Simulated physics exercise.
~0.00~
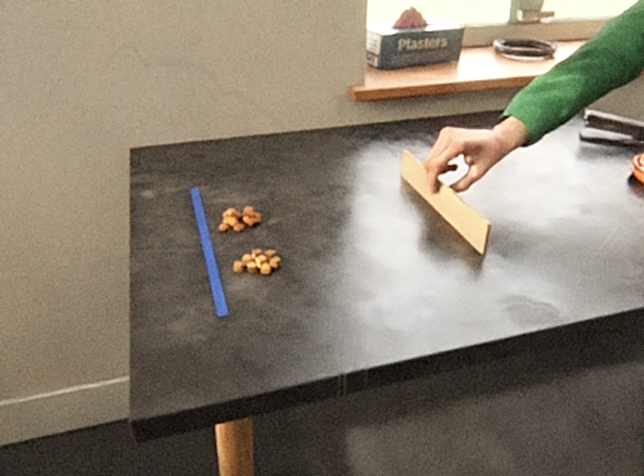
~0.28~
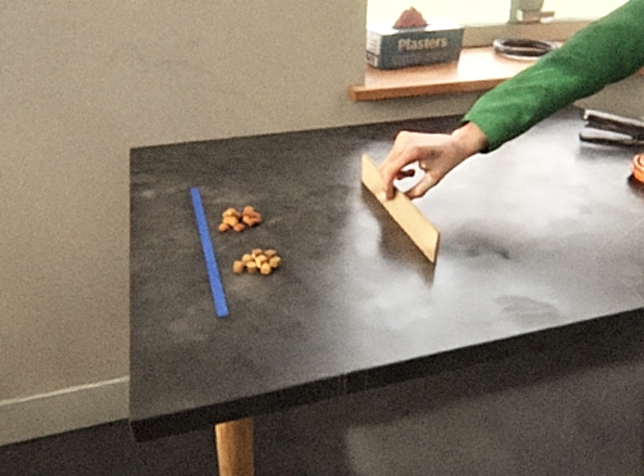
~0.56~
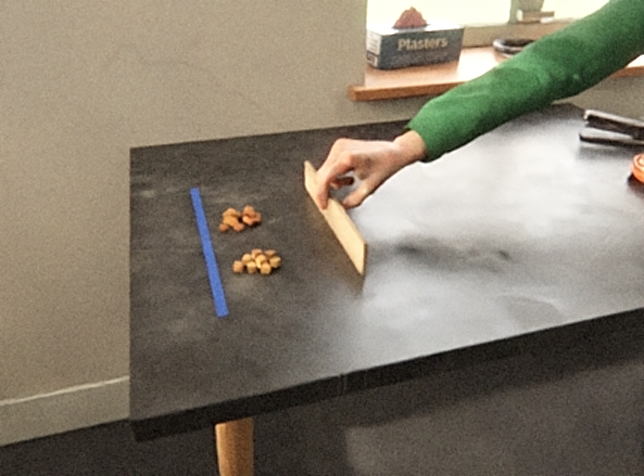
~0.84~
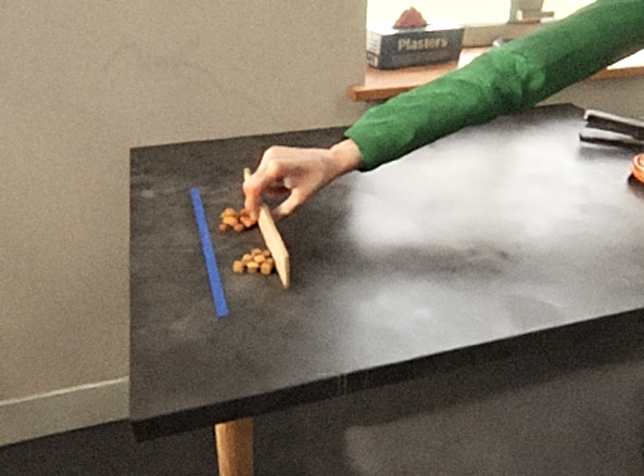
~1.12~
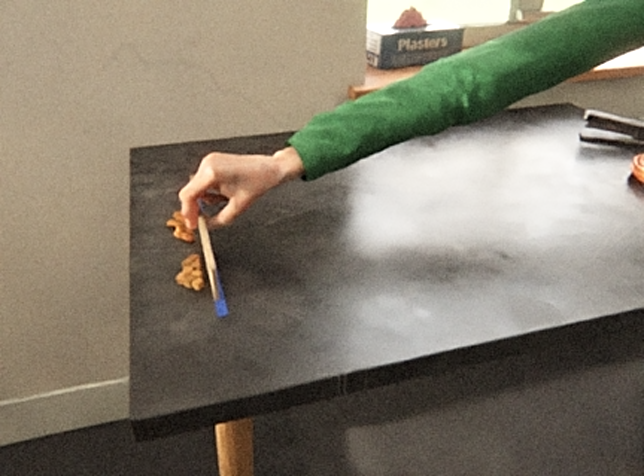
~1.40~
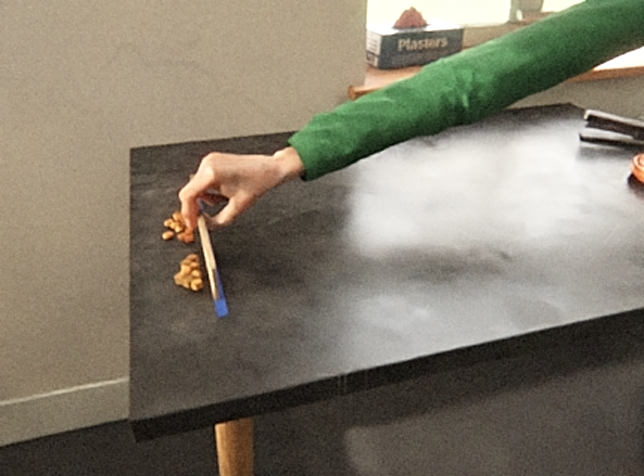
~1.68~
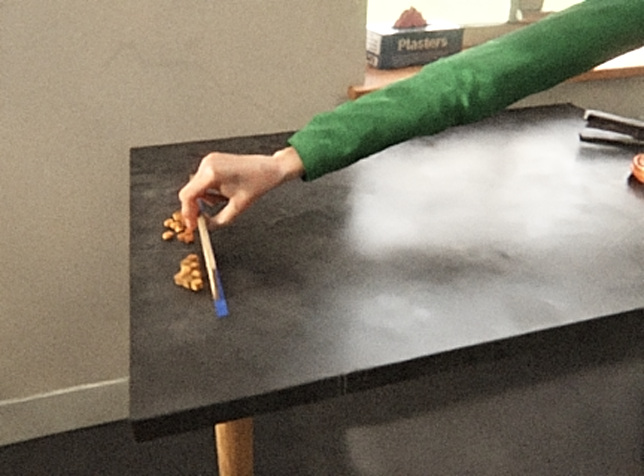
A hand in a green sleeve slides an upright piece of card leftward across a dark table, pushing two small batches of brown bits past a line of blue tape, then stops at the tape and holds still, with both batches resting on the table.
